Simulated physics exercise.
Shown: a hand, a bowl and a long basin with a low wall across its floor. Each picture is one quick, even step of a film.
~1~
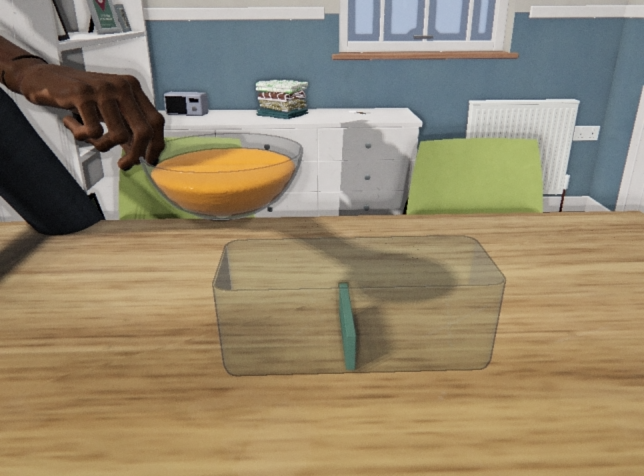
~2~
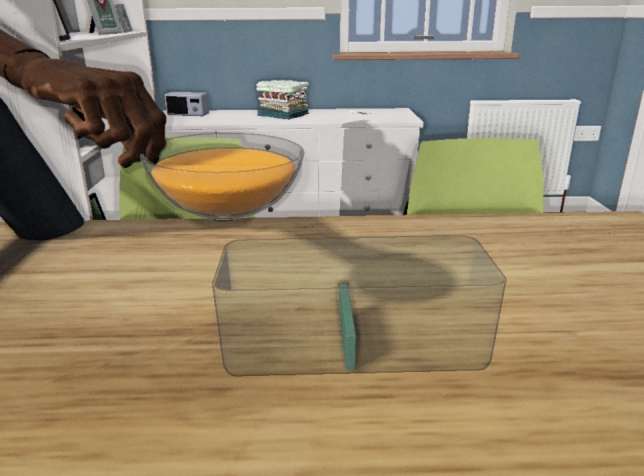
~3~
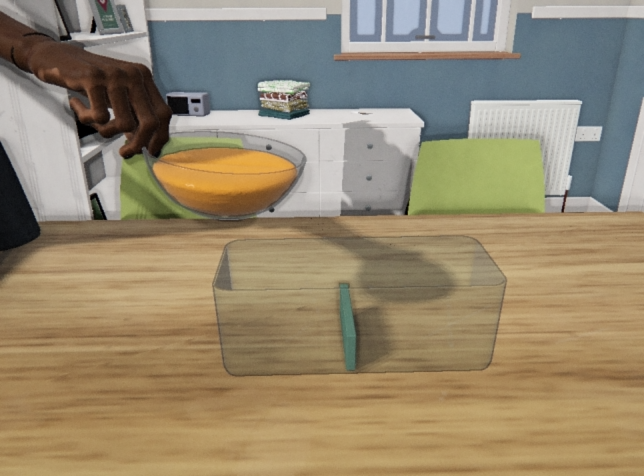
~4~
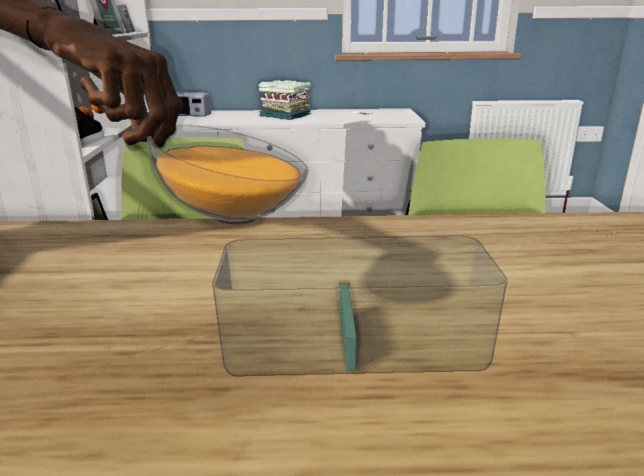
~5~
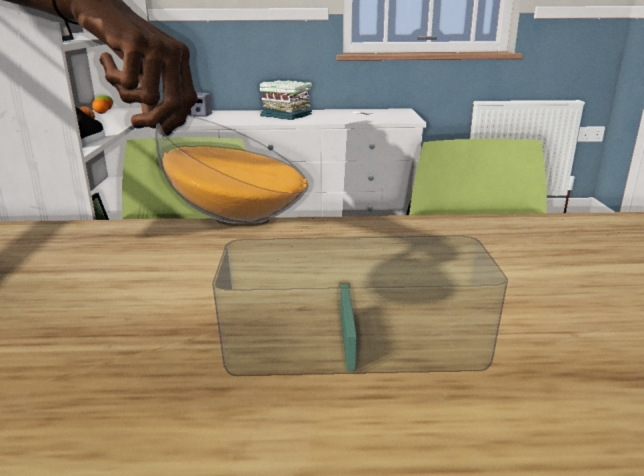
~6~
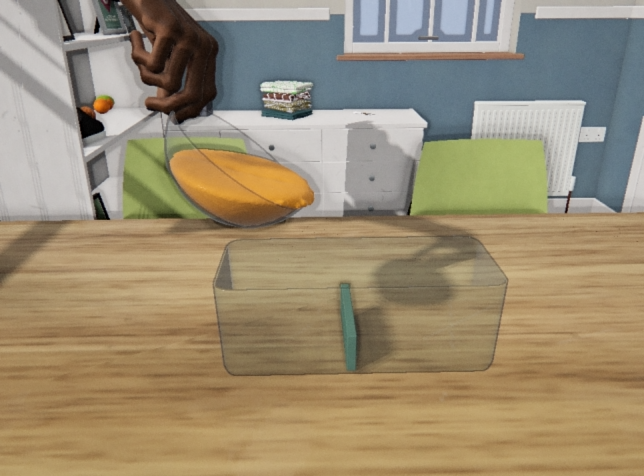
A hand steadily tilted a clear bowl of orange juice to the right above a wooden table, beside a clear basin with a low green wall, until the juice reached the bowl's lowered rim.
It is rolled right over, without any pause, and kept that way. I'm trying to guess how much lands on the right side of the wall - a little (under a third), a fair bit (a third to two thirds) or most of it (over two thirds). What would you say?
I would say a little, under a third.
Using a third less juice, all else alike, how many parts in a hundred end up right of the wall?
I'd say roughly 10 percent.
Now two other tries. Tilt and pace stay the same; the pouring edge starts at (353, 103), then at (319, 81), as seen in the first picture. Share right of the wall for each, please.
Estimate, in order: 70 and 55 per cent.
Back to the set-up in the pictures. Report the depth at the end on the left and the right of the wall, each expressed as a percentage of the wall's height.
I'd say about 50 for the left and about 10 for the right.
A moment on, the bowl is tipped right over and 0 per cent is still to pour, 87 is left of the wall and 8 right of it.
Next, the bowl is tipped right over and 5 per cent is still to pour, 59 is left of the wall and 14 right of it.
Then the bowl is tipped right over and 0 per cent is still to pour, 65 is left of the wall and 17 right of it.
Later the bowl is tipped right over and 0 per cent is still to pour, 70 is left of the wall and 19 right of it.
At rest 70 per cent lies left of the wall, 19 right of it and 11 outside.
